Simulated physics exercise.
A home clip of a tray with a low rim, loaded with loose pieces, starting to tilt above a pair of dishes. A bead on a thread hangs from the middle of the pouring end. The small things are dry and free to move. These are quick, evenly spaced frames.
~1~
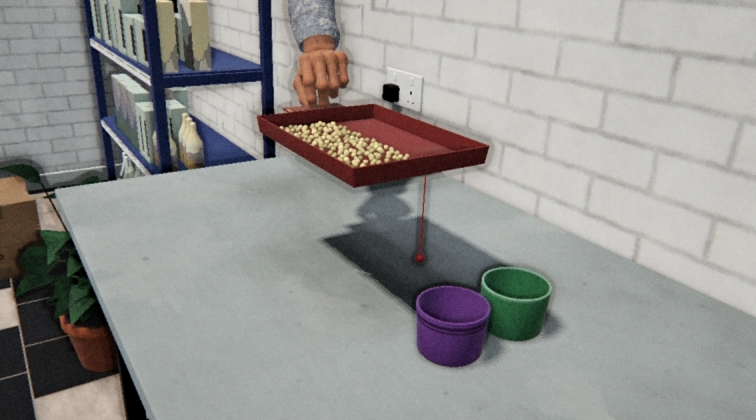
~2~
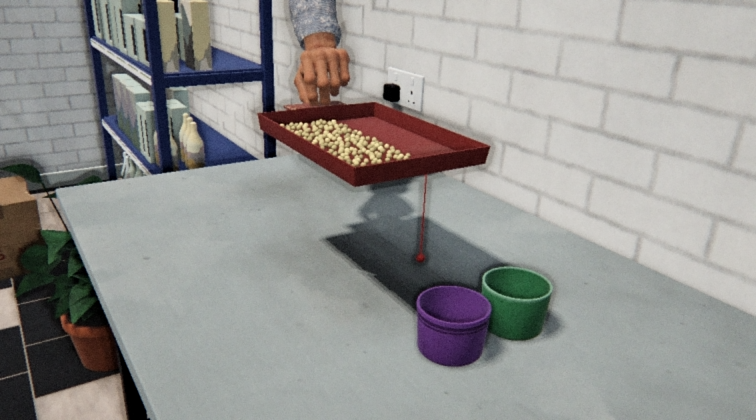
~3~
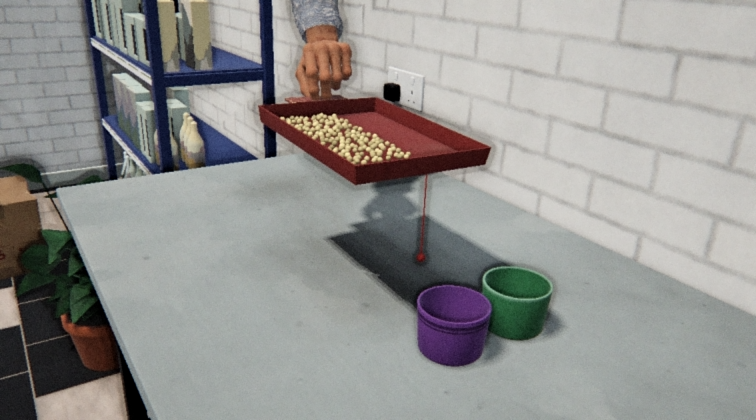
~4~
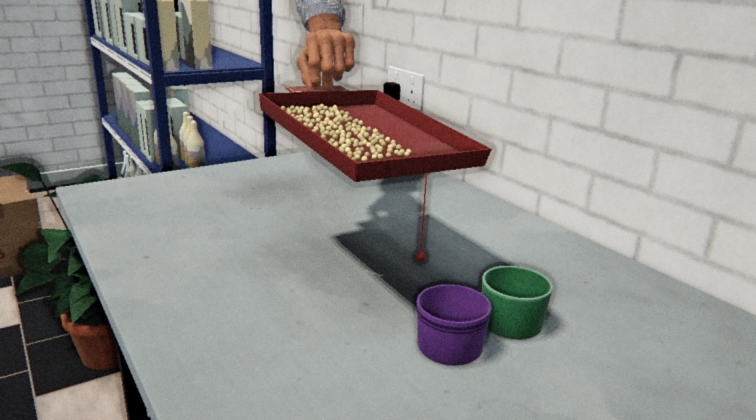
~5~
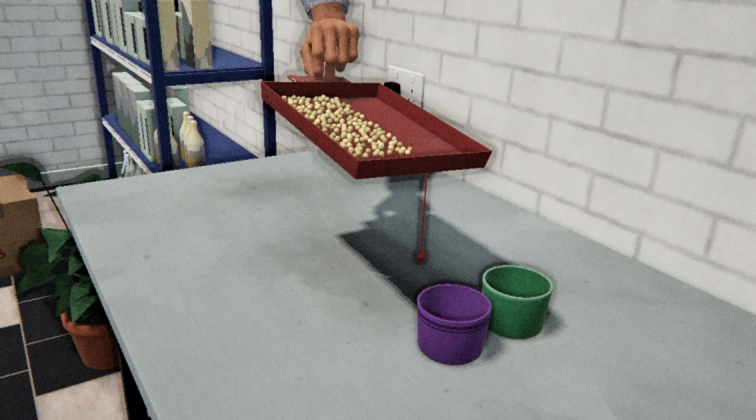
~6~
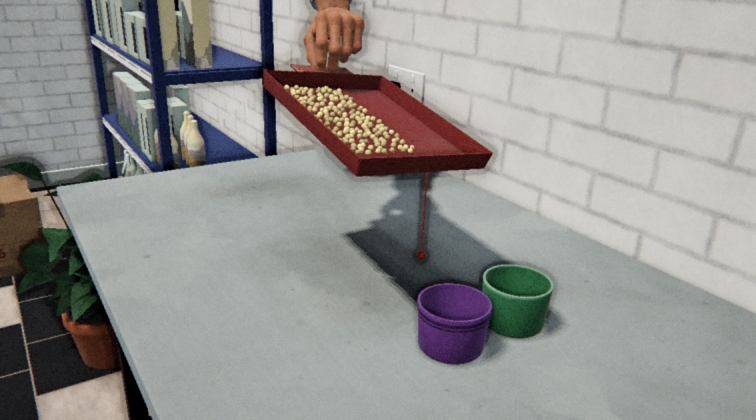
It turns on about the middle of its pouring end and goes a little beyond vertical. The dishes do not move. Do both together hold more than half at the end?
Together they catch under half.
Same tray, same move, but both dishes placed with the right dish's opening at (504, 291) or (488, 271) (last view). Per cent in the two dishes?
About 0 and 20 per cent.
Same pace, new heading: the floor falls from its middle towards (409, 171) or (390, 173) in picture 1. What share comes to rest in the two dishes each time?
About 20 and 0 per cent.
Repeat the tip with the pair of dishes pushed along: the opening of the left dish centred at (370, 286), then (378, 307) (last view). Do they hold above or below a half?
At the first place below a half, at the second the smaller part.
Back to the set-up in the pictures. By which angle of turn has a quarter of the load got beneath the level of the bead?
At some 100 degrees.
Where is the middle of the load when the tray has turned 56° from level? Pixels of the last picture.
Close to (457, 165).
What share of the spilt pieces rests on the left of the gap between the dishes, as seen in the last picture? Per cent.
Near 40 %.
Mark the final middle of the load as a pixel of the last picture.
Around (492, 293).
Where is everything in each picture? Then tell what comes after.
Corners of the pouring end at (355, 167) and (486, 145), level; middle of the load at (336, 145), soya beans; left dish at (475, 340); right dish at (539, 316); bead on its thread at (420, 258), in the first picture.
Corners of the pouring end at (355, 166) and (487, 146), level; middle of the load at (337, 144), in the second picture.
Corners of the pouring end at (357, 165) and (488, 147), tipped barely, lowest at the right corner; middle of the load at (337, 139), in the third picture.
Corners of the pouring end at (358, 162) and (488, 148), tipped a little, lowest at the right corner; middle of the load at (338, 133), in the fourth picture.
Corners of the pouring end at (359, 160) and (489, 150), tipped a little, lowest at the right corner; middle of the load at (339, 126), in the fifth picture.
Corners of the pouring end at (361, 157) and (490, 152), tipped a little, lowest at the right corner; middle of the load at (342, 120); left dish at (477, 338); right dish at (540, 313), in the sixth picture.
Soon, tray tipped steeply; nearly all on the tray; a stray few in the right dish; a small part outside both.
A while on, tray tipped right over; most on the tray; a stray few in the right dish; a small part outside both; a small part in the air.
Towards the end, tray tipped past a quarter turn; a stray few in the right dish; nearly all outside both.
Finally, tray tipped past a quarter turn; none in the left dish; a stray few in the right dish; nearly all outside both.
